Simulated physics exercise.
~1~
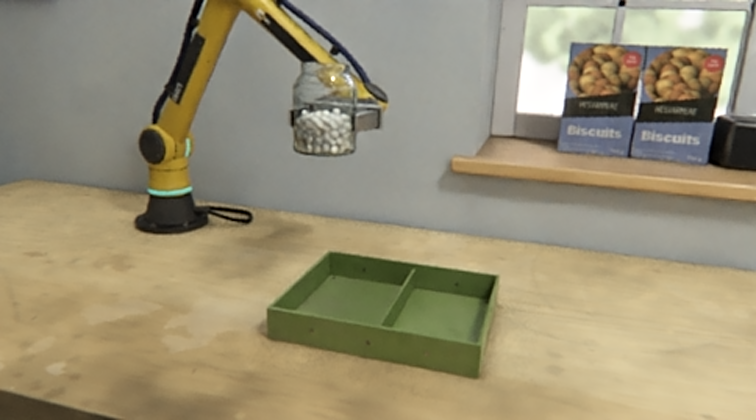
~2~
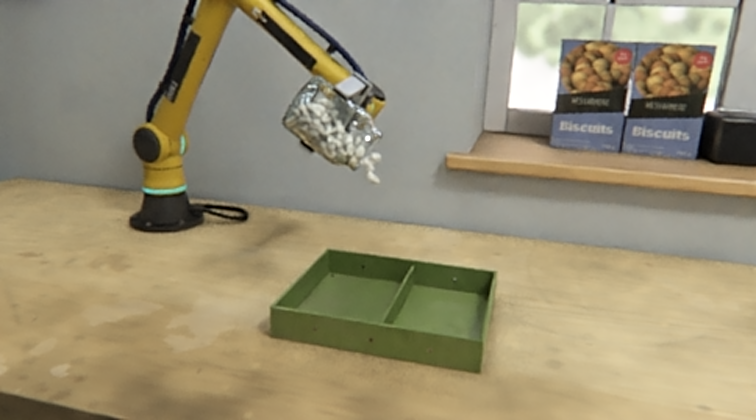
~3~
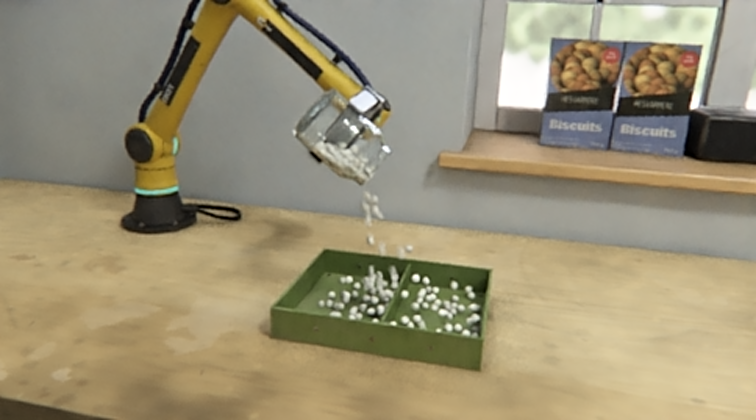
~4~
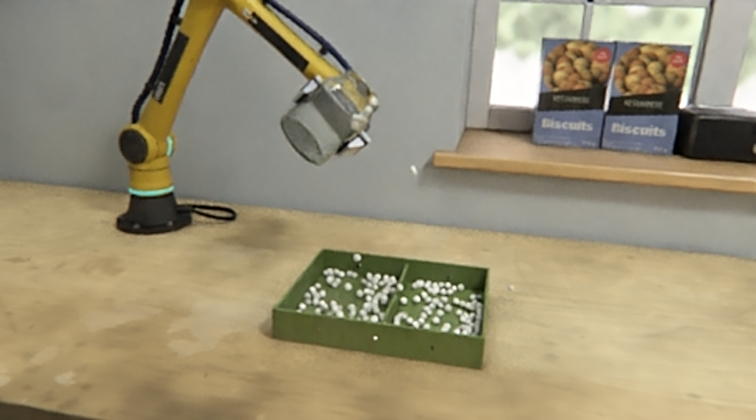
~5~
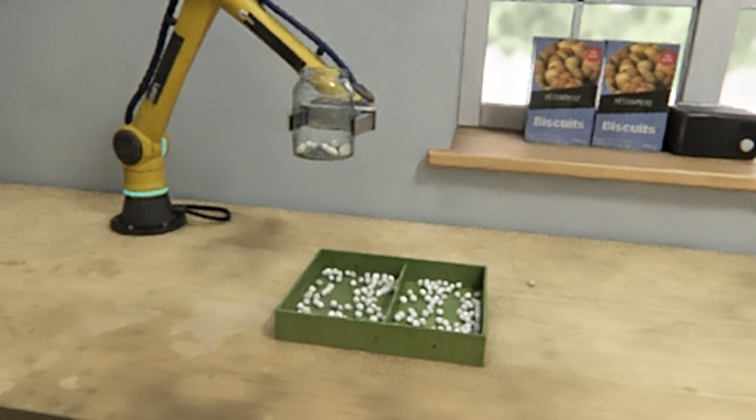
A yellow robot arm on the left of a pale wooden worktop holds a clear jar of small white beads above a green two-part tray, seen from the front and slightly above. Behind, two blue biscuit boxes and a dark object stand on a wooden windowsill at the right. The arm tips the jar steeply towards the right, and the beads tumble out, scattering into both parts of the tray. It then swings the jar back upright while a last few beads fall. Finally, most beads lie spread across both parts, a few remain in the jar, and one rests on the worktop.
